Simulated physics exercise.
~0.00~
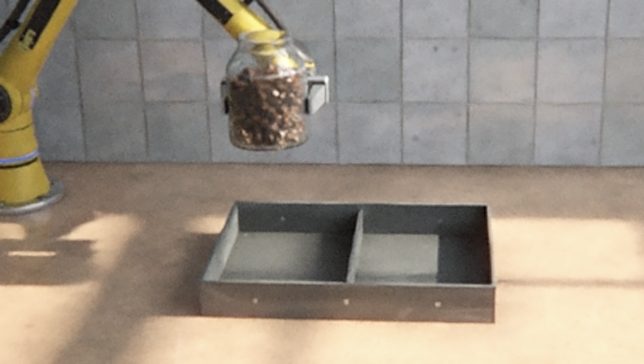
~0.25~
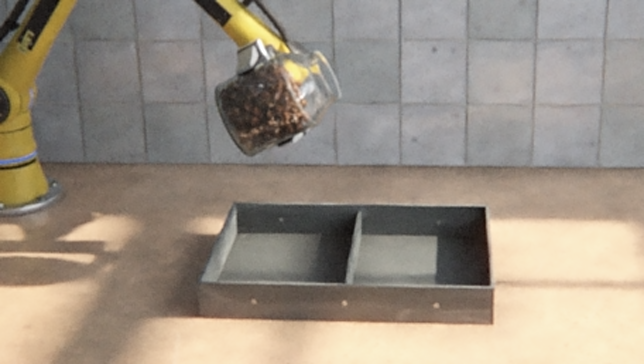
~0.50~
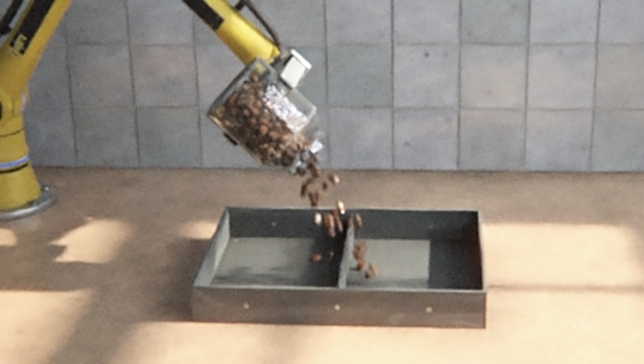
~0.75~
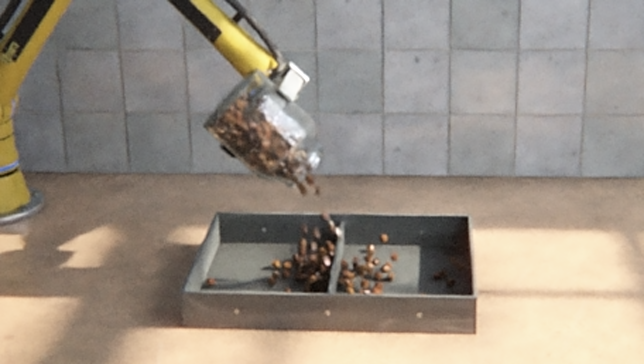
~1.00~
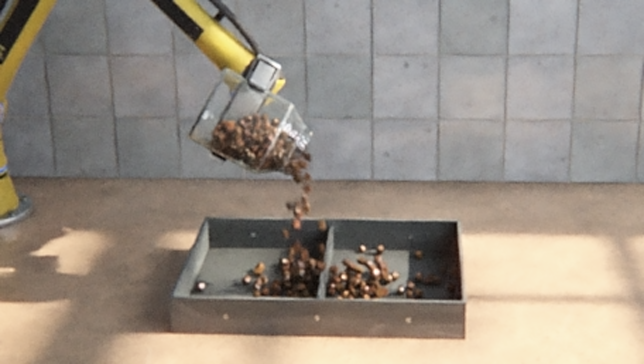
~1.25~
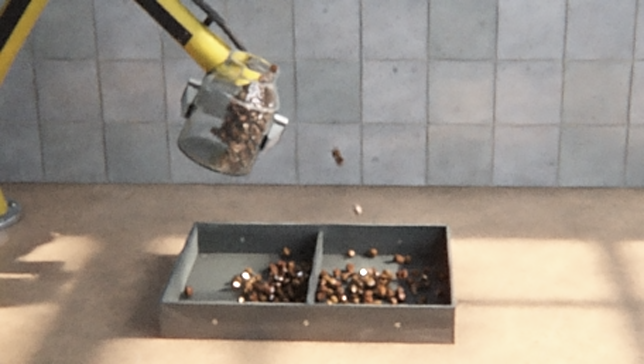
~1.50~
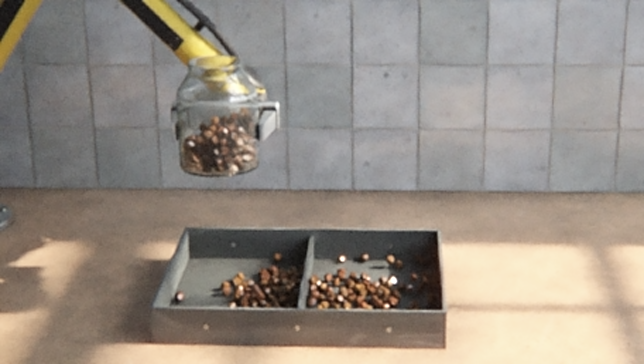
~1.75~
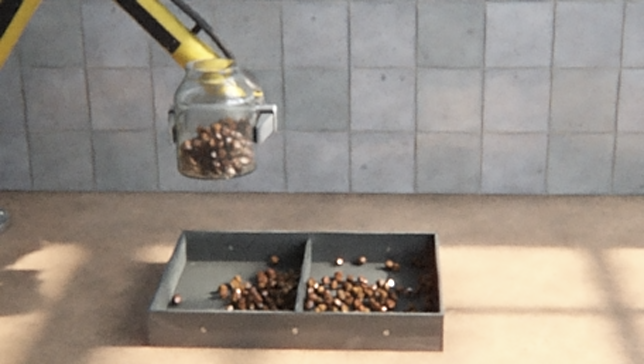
At the start, a yellow robot arm holds a clear jar partly filled with small brown pellets upright above a dark grey tray split in two by a cross wall. The arm tips the jar to the right until its mouth points downward. Pellets spill out in a stream around the dividing wall, scattering into both parts of the tray. The arm then turns the jar back up while a last few pellets fall. Finally the jar hangs upright, still holding many pellets, above loose piles lying on both sides of the divider.
